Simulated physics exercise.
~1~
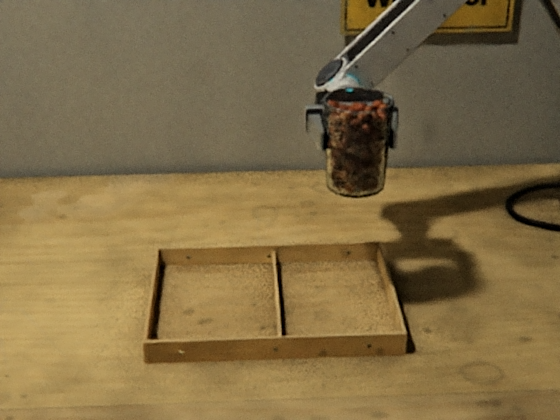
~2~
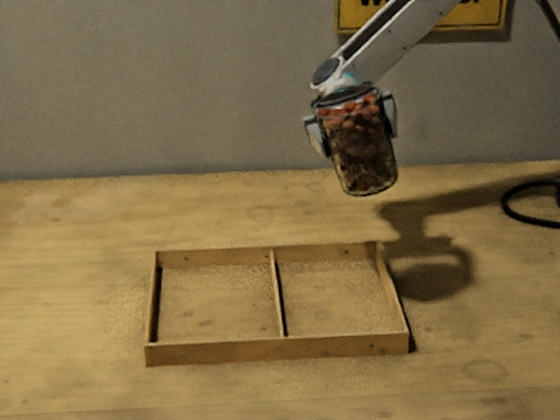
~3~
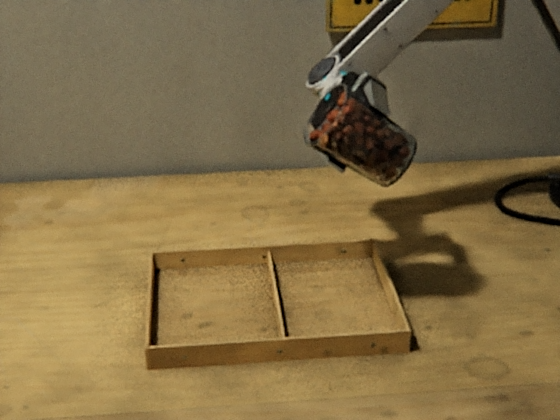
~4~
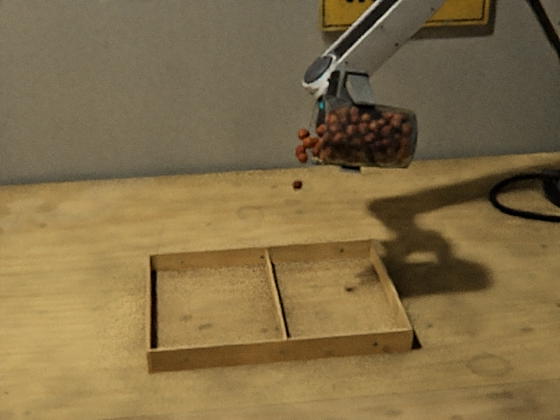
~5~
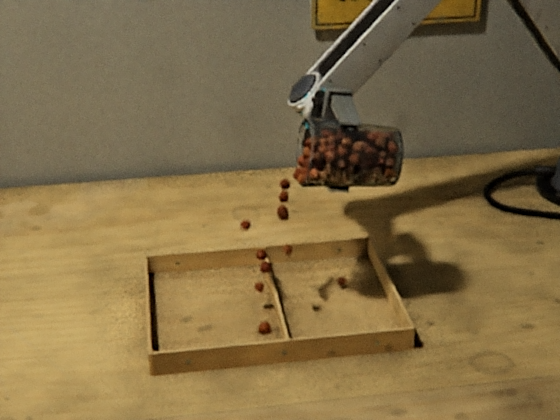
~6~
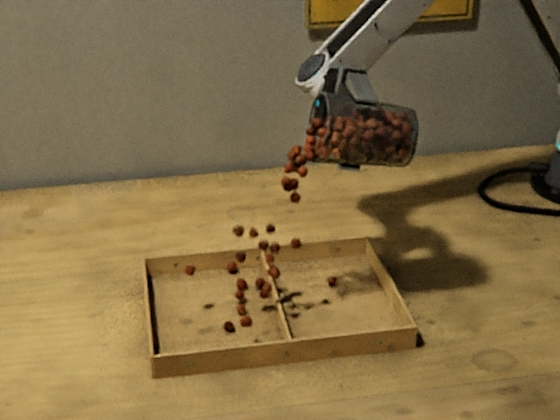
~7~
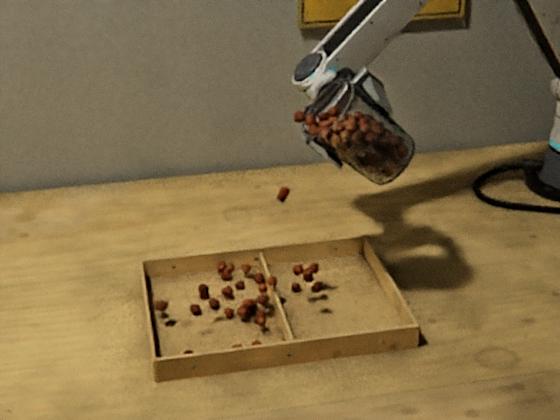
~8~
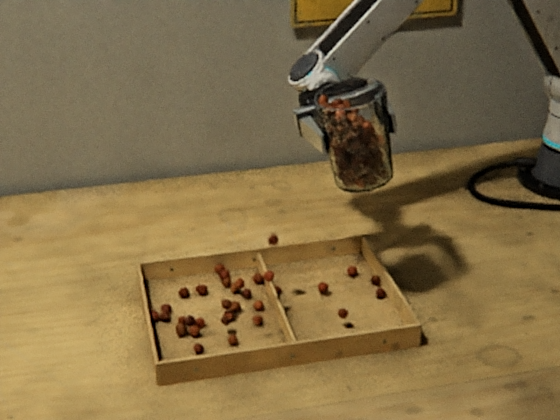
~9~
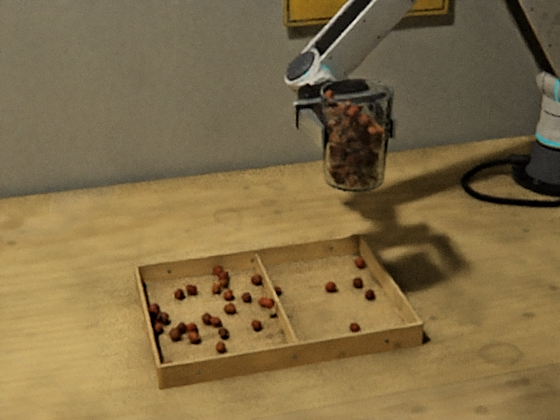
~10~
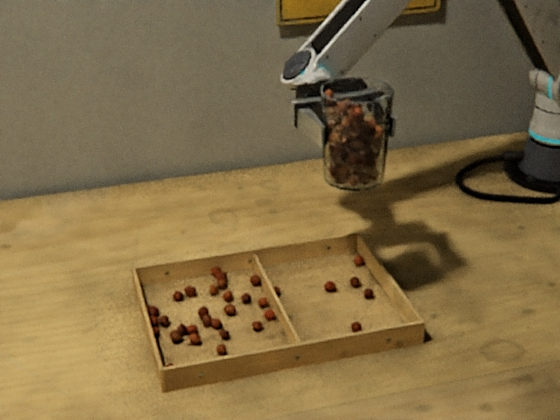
On a wooden tabletop, a robot arm tipping a clear cup, spilling some hazelnuts into a divided tray, then righting it still well filled.
